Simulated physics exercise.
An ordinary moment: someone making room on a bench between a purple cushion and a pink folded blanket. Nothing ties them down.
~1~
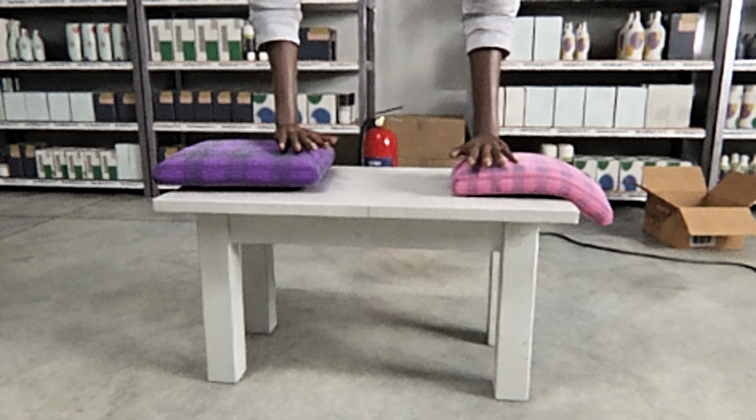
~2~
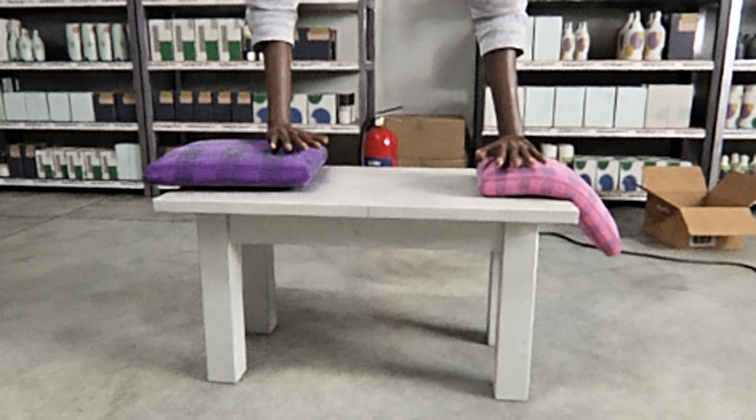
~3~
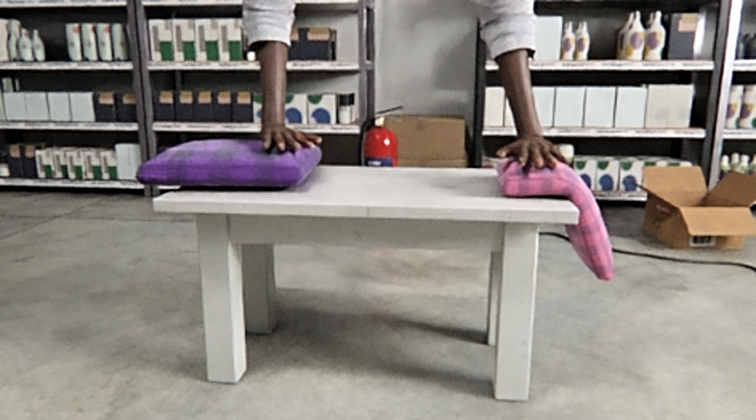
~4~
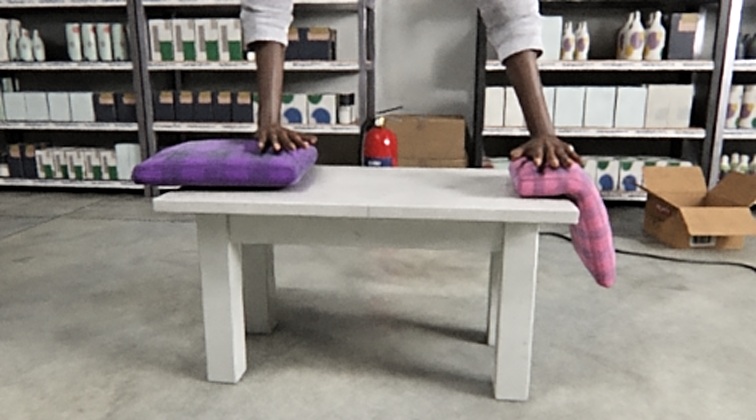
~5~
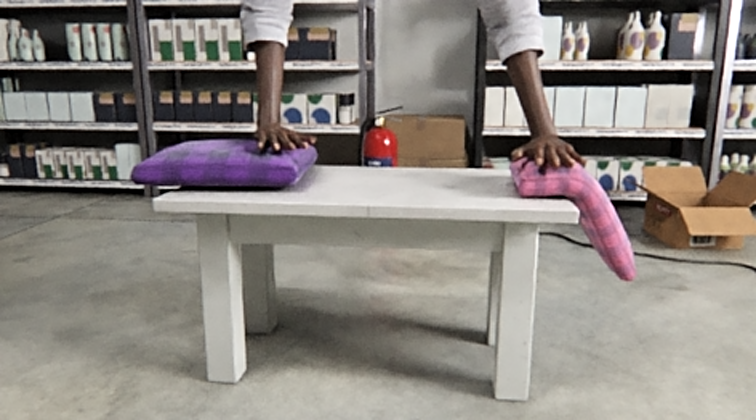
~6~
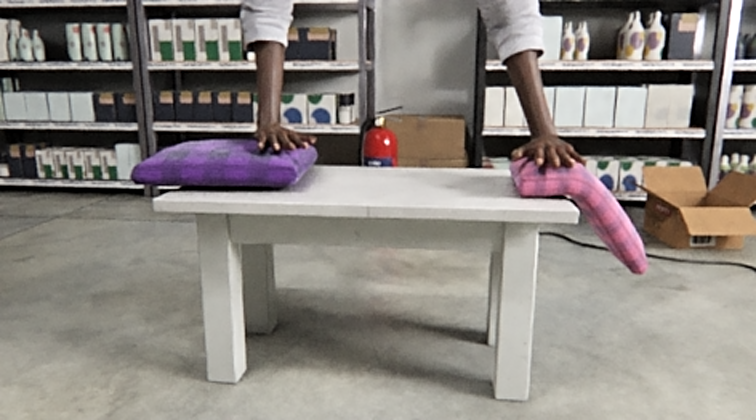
Two hands push a purple cushion left and a pink one right along a white bench.
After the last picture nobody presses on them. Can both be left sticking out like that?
Outcome: The purple cushion stays up there; the pink folded blanket tips over and falls.
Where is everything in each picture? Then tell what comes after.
Cushion tip (170, 170); folded blanket tip (602, 211), in the first picture.
Cushion tip (161, 171); folded blanket tip (608, 243), in the second picture.
Cushion tip (154, 170); folded blanket tip (599, 267), in the third picture.
Cushion tip (150, 171); folded blanket tip (600, 273), in the fourth picture.
Cushion tip (150, 171); folded blanket tip (621, 267), in the fifth picture.
Cushion tip (150, 171), about a third past the edge; folded blanket tip (633, 260), well over half past the edge, in the sixth picture.
Then, 0.30 s past the final frame, cushion unmoved; folded blanket falling near (588, 252).
Then, 0.58 s past the final frame, cushion unmoved; folded blanket on the floor near (626, 358).
When it is over, cushion unmoved; folded blanket on the floor near (642, 366). The purple cushion remains on top and the pink folded blanket goes down.
